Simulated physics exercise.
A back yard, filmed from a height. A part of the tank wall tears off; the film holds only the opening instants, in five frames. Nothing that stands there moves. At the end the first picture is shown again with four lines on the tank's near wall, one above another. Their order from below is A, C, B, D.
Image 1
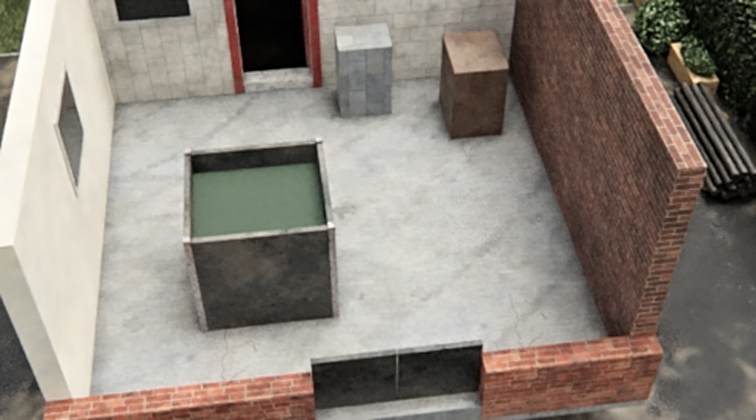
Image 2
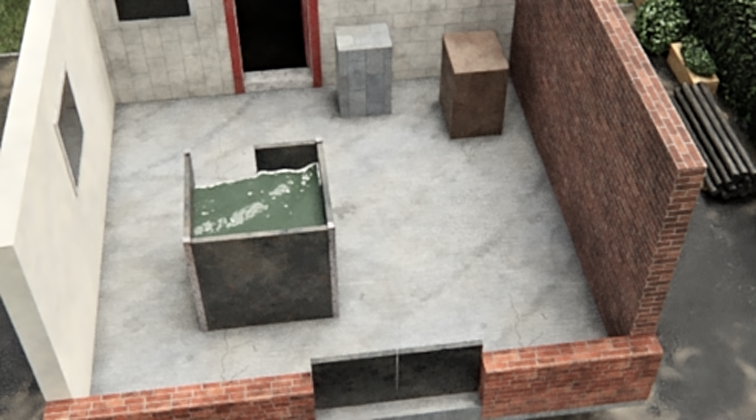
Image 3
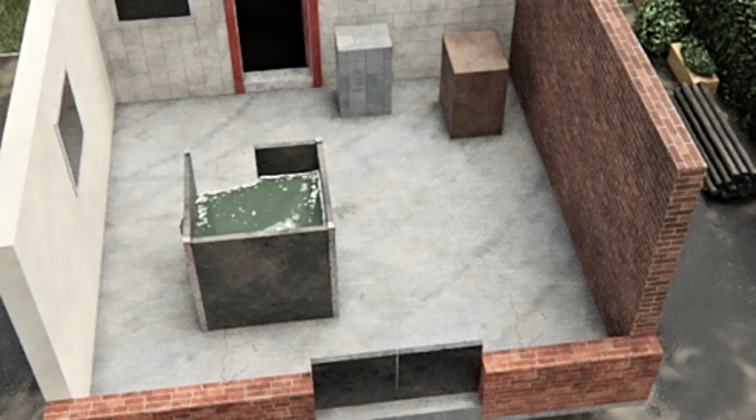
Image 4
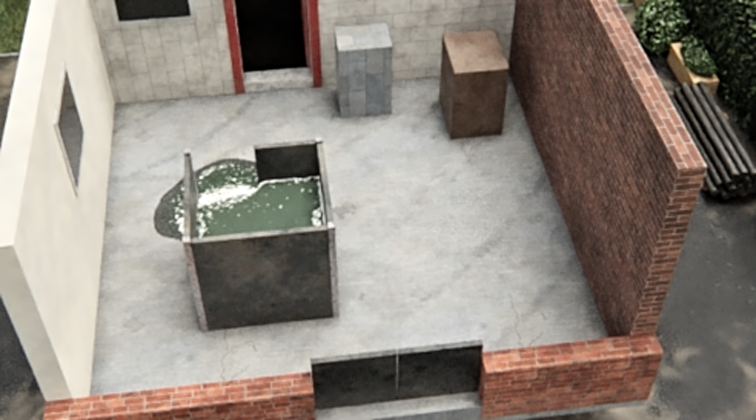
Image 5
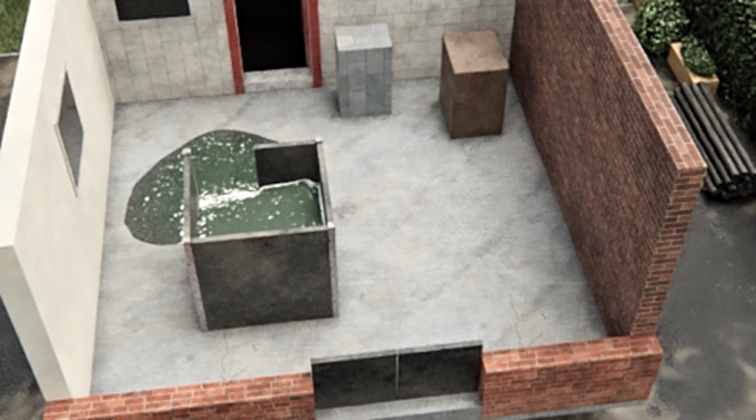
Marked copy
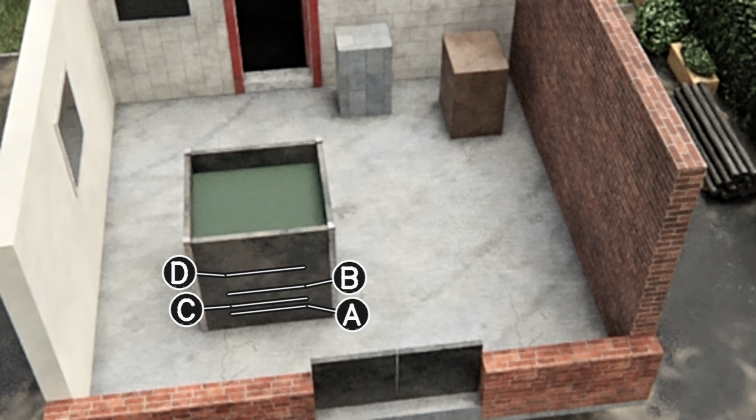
Green water in a dark open tank churns and foams as part of the tank's back wall disappears, then pours out behind it and spreads leftward across the pale ground of a walled yard with a red doorway.
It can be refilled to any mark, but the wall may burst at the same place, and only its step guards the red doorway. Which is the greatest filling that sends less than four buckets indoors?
B.
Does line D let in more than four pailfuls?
Yes, it does.
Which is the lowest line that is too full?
That is line D.
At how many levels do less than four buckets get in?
Three of them.
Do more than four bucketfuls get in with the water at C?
No, not at all.
In white, A at (269, 309); B at (267, 290); C at (268, 302); D at (264, 271); from the bottom up A, C, B, D.
With A, nothing gets over.
With B, a splash gets over, under a bucket.
With C, nothing gets over.
With D, about 8 bucketfuls get in.
